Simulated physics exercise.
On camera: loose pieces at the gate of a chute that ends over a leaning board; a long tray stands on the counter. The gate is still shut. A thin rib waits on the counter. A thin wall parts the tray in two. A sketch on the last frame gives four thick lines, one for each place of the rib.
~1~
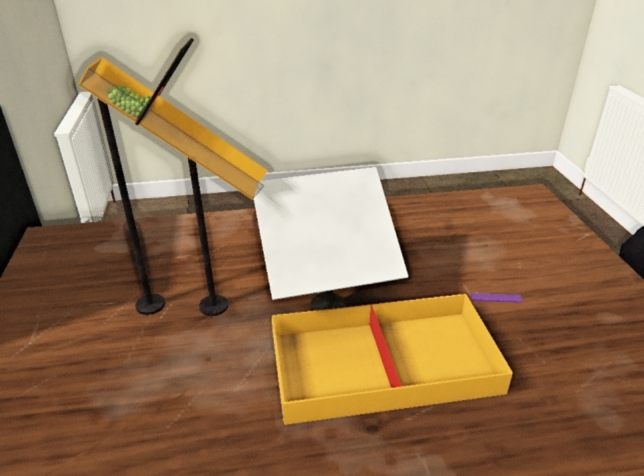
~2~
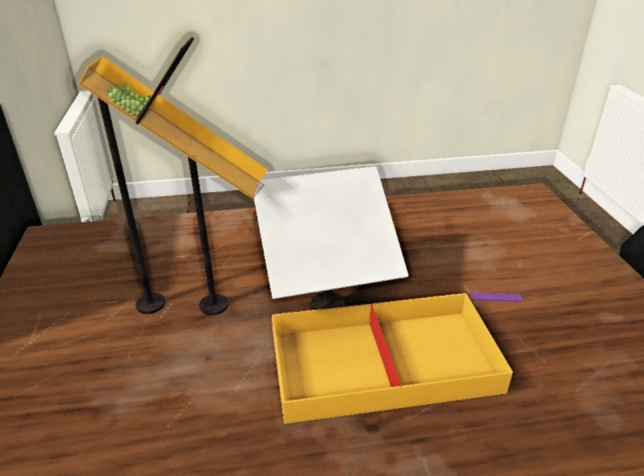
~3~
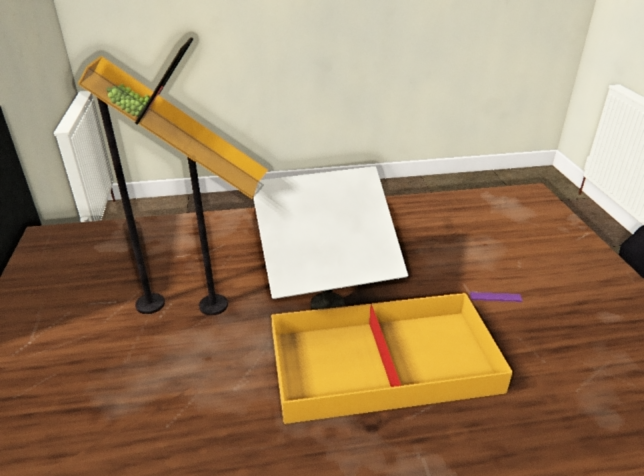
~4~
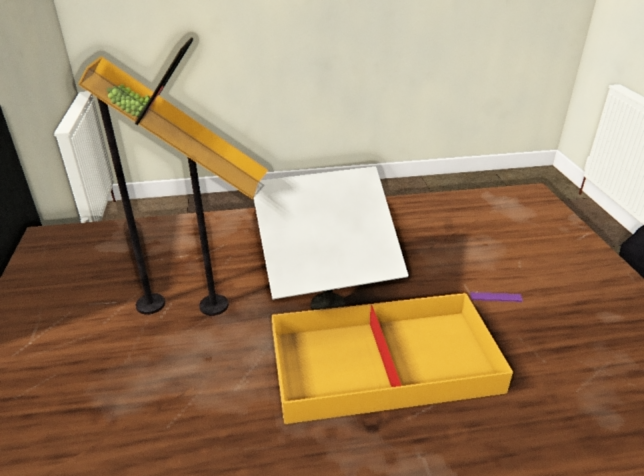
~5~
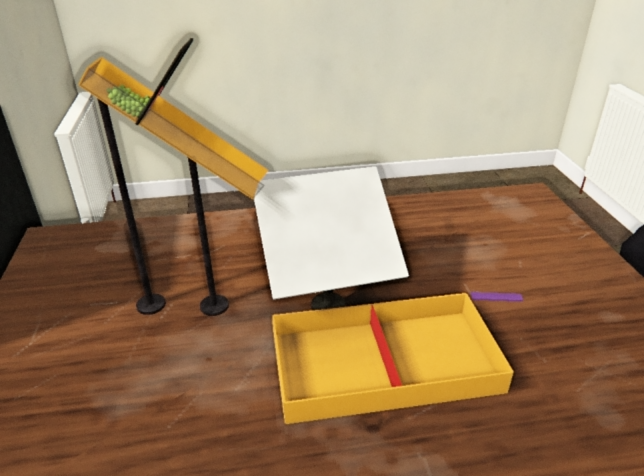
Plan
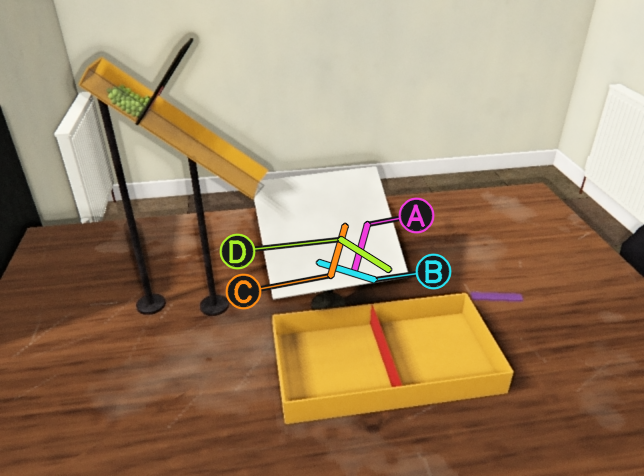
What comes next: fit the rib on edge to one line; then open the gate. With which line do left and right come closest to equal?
Line D does it best.
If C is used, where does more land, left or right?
Left.
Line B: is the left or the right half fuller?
More lands on the right.
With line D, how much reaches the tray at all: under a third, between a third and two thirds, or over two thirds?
Over two thirds.
On the marked copy, line A from (367, 224) to (353, 272); line B from (319, 262) to (374, 279); line C from (345, 226) to (330, 275); line D from (340, 239) to (388, 269).
With A, of what is caught, nearly all in the left half, a small part in the right.
With B, of what is caught, a small part in the left half, most in the right.
With C, of what is caught, all in the left half, none in the right.
With D, of what is caught, about a third in the left half, about two thirds in the right.
